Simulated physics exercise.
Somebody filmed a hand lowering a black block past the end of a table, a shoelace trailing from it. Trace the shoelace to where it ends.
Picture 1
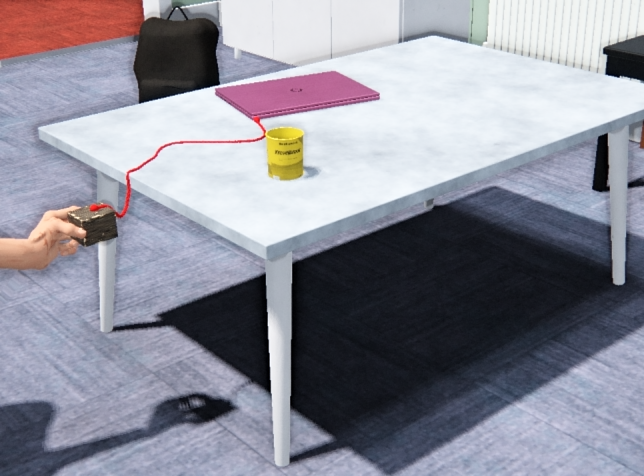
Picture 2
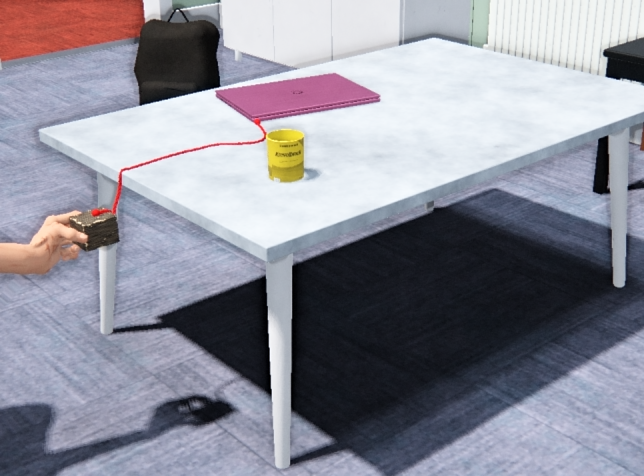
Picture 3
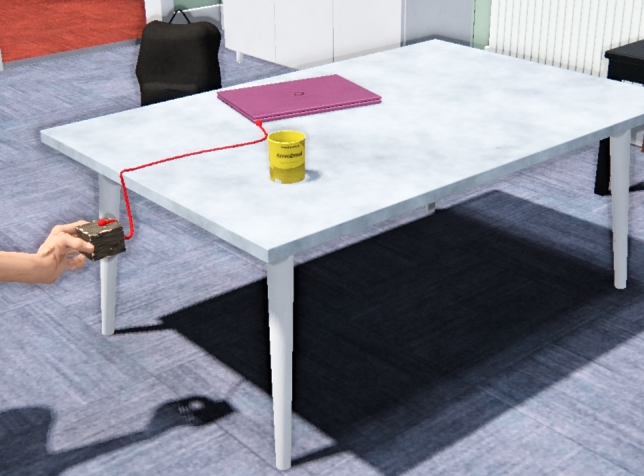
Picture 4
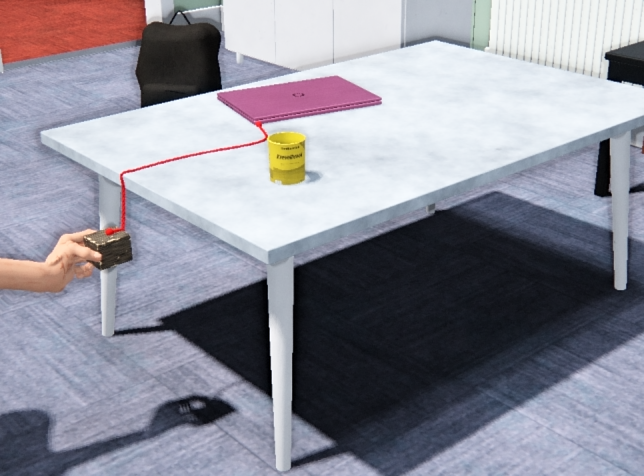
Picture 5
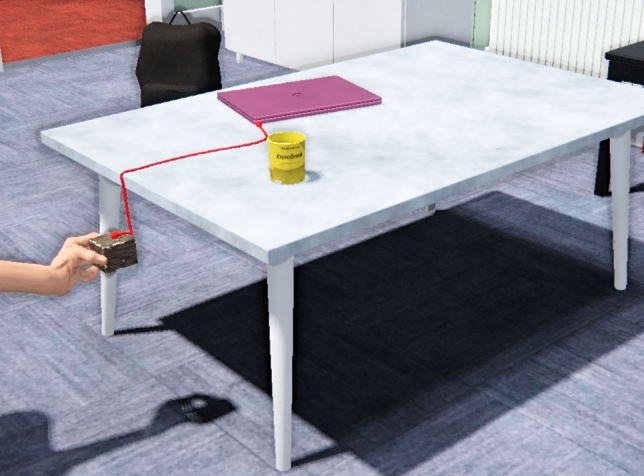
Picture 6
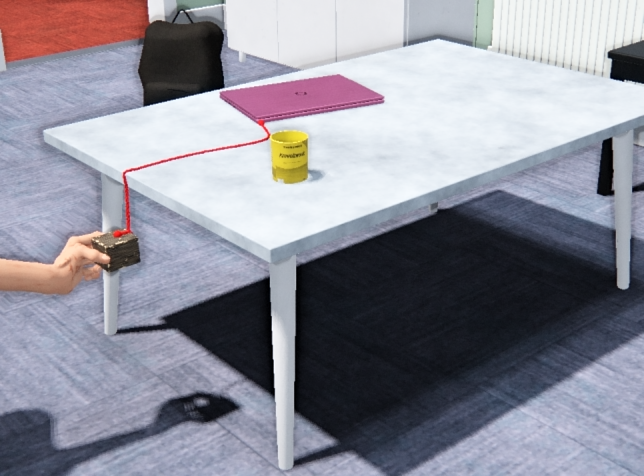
We see a hand holding a small dark block beside a white table, a red shoelace running from it to a pink laptop near a yellow cup; the hand lowers the block slightly, shifting right, and the shoelace straightens.
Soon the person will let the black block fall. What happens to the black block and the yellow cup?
So the black block is left hanging while the yellow cup holds its position.
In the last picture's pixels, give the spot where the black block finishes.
It finishes at pixel (160, 299).
Then, 0.42 s past the final frame, block in the air near (156, 285); laptop still; cup still.
Then, 1.08 s past the final frame, block in the air near (95, 334); laptop still; cup still.
Then, 2.00 s past the final frame, block in the air near (115, 319); laptop still; cup still.
When it is over, block in the air near (160, 299); laptop still; cup still. The black block hangs in the air and the yellow cup remains where it stands.
